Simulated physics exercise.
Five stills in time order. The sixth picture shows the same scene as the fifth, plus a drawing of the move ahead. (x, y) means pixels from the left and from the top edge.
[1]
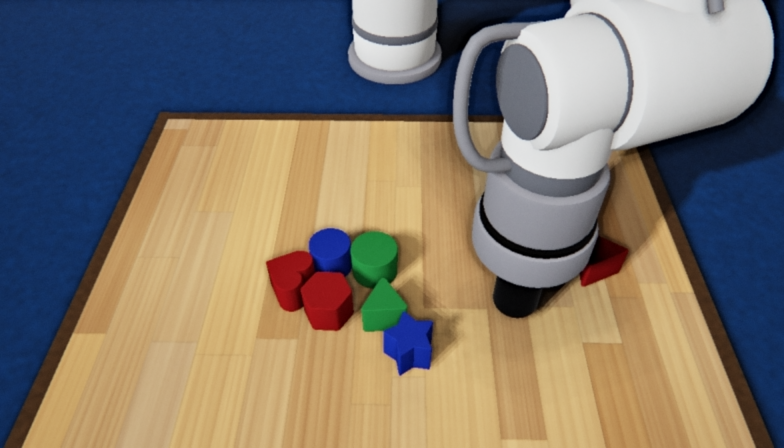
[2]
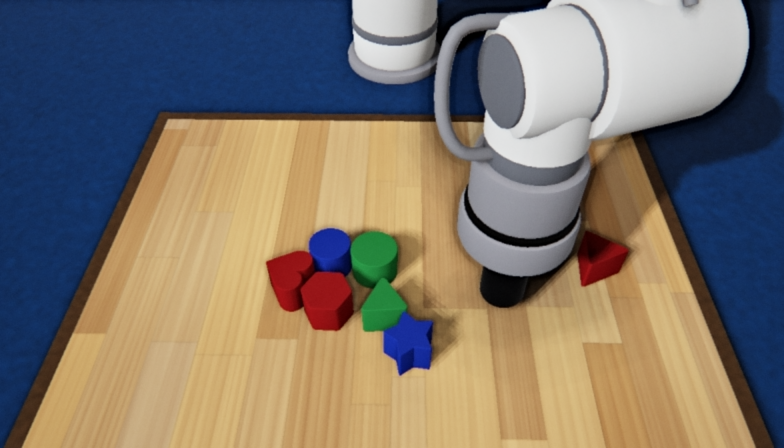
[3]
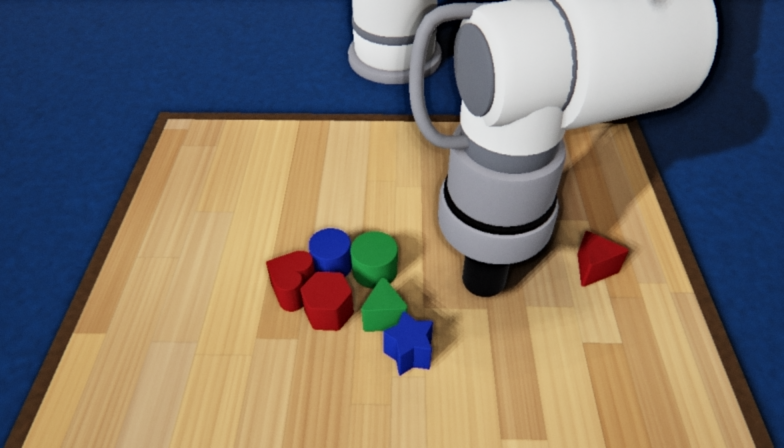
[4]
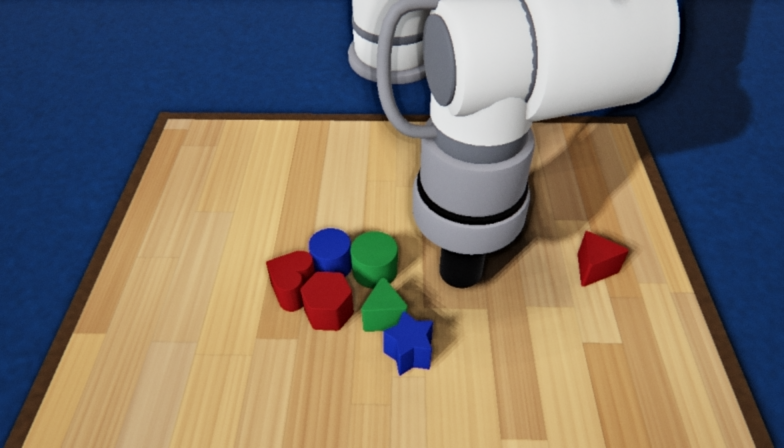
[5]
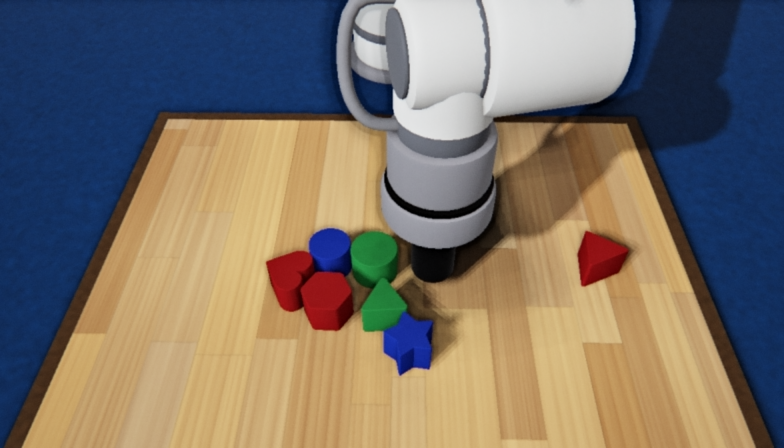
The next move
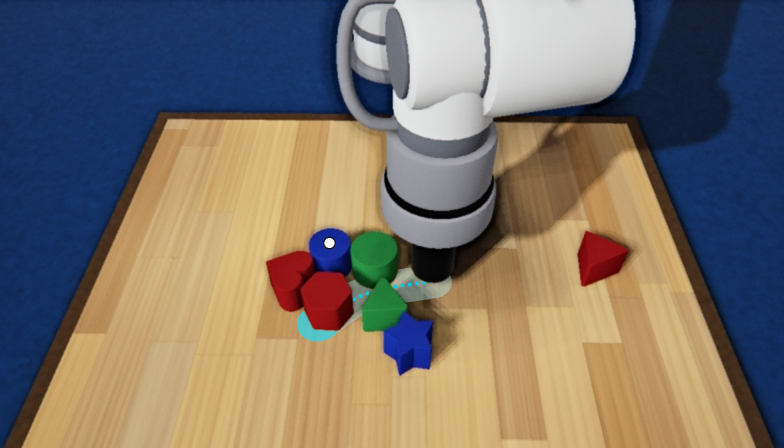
A white and gray robot arm moved its black tip left across a wooden board, away from a red block and over near a cluster of red, blue and green blocks, which all stayed still.
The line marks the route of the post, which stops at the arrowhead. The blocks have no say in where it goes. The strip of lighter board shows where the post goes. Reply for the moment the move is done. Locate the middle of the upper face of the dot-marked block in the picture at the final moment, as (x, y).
Its top middle is near (304, 230).
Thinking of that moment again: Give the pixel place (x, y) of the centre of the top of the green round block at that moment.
I'd say the green round block ends with its top centre at (345, 241).
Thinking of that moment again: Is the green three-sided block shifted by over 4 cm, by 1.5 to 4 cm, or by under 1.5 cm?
Ends 1.5 to 4 cm away.
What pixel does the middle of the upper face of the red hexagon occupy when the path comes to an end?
In the picture, that point is around (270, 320).
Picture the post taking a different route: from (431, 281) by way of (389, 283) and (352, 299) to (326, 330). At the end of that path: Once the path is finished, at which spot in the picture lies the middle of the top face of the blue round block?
Its top centre lands on (299, 230).
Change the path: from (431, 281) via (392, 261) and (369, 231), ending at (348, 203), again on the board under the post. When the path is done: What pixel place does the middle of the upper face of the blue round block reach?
By then it is at (290, 234).
Drawn move, from (431, 281) by way of (391, 287) and (353, 300) to (319, 322); the dot is on the blue round block.
The first path, step by step. One third of the way, post at (390, 274); blue round block at (314, 236); green round block at (356, 243).
Two thirds of the way, post at (352, 287); red hexagon at (311, 298); blue round block at (304, 230); green round block at (345, 241); green three-sided block at (370, 306), turned 70° anticlockwise.
At the end, post at (317, 309); red hexagon at (271, 320); blue round block at (304, 230); green round block at (345, 241); green three-sided block at (366, 308), turned 90° anticlockwise.
